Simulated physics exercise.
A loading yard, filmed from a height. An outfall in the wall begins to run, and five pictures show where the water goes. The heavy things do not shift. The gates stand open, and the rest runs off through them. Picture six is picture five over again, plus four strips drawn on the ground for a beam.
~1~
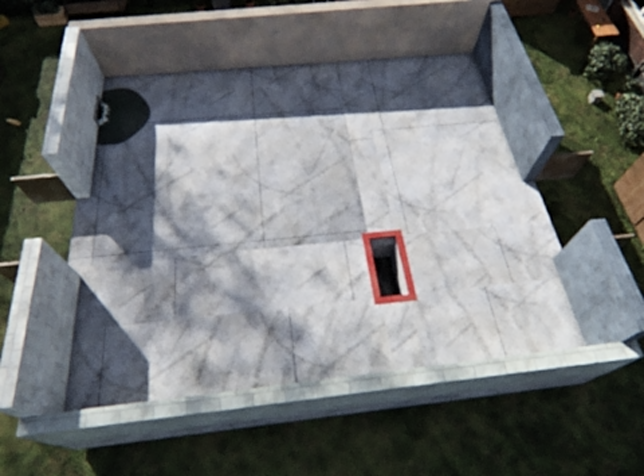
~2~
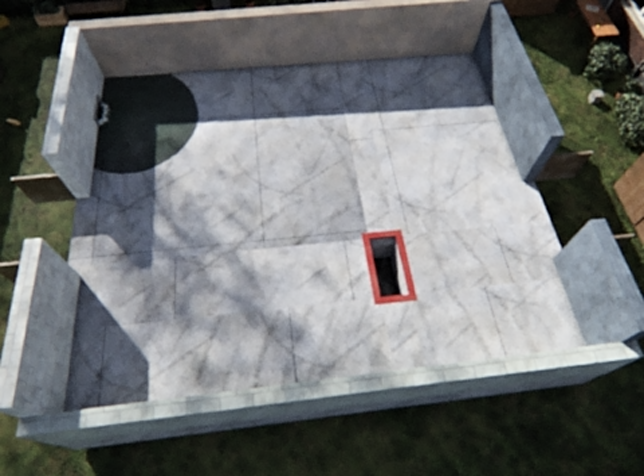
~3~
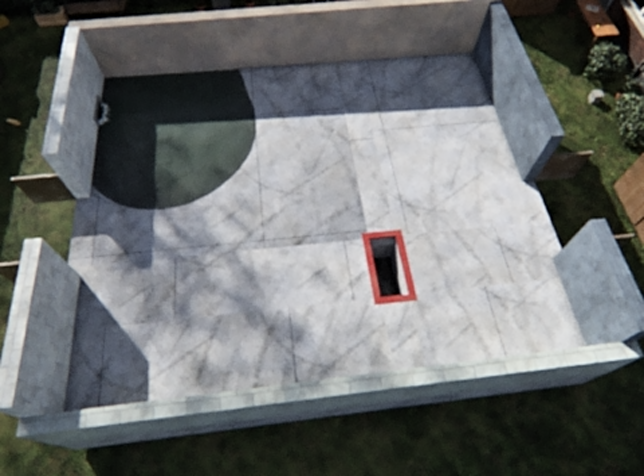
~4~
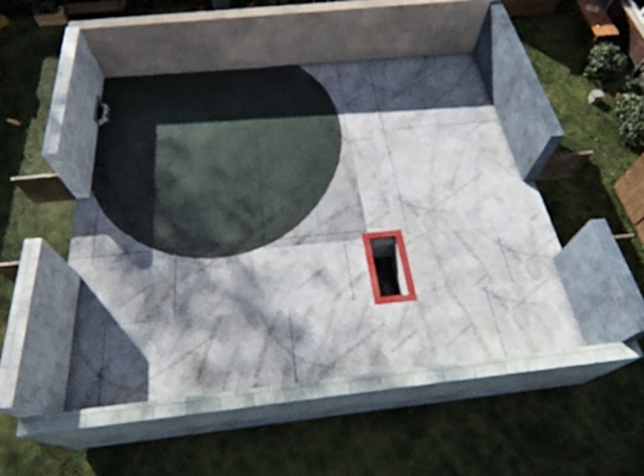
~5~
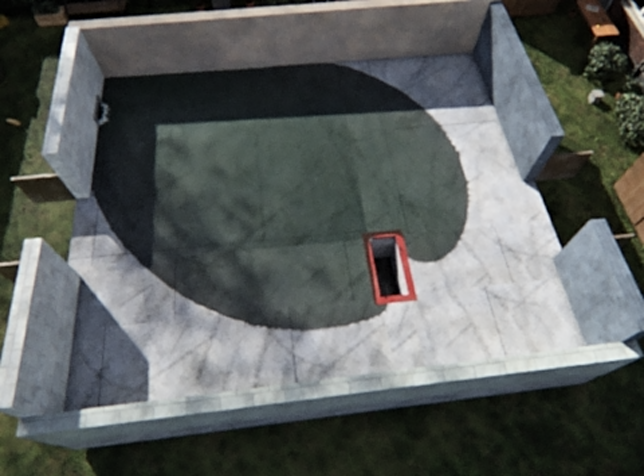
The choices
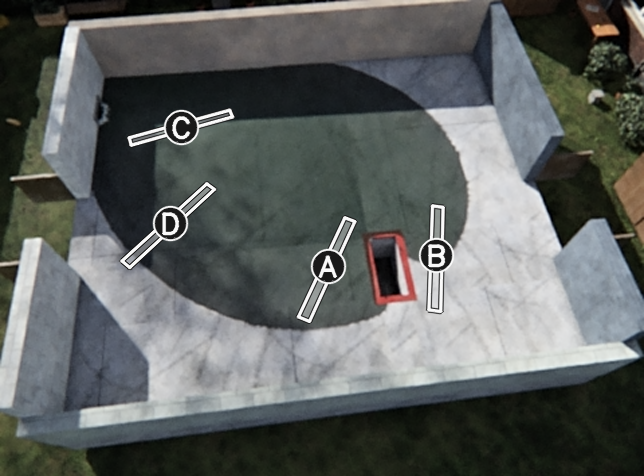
Dark water spreads from the upper left across the walled yard and reaches the red drain.
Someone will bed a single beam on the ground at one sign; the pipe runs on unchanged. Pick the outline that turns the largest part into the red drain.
Choose B.
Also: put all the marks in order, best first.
B, D, C, A.
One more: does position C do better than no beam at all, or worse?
Worse.
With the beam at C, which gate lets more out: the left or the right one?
The right gate.
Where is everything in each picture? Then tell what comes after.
Outfall at (98, 112); red drain at (388, 266); open gate at (537, 219); open gate at (85, 235); water covers 2 % of the ground and shows as far out as (142, 102); red drain still dry.
Water covers 8 % of the ground and shows as far out as (194, 109); red drain still dry.
Water covers 16 % of the ground and shows as far out as (249, 143); red drain still dry.
Water covers 32 % of the ground and shows as far out as (324, 189); red drain still dry.
Water covers 55 % of the ground and shows as far out as (462, 211); red drain taking water.
On the marked copy, A from (303, 319) to (349, 219); B from (434, 310) to (437, 206); C from (130, 141) to (231, 113); D from (125, 264) to (210, 186).
With A, about 6 % of the stream runs into the red drain, about 88 % out by the gates.
With B, about 33 % of the stream runs into the red drain, about 61 % out by the gates.
With C, about 11 % of the stream runs into the red drain, about 83 % out by the gates.
With D, about 20 % of the stream runs into the red drain, about 73 % out by the gates.
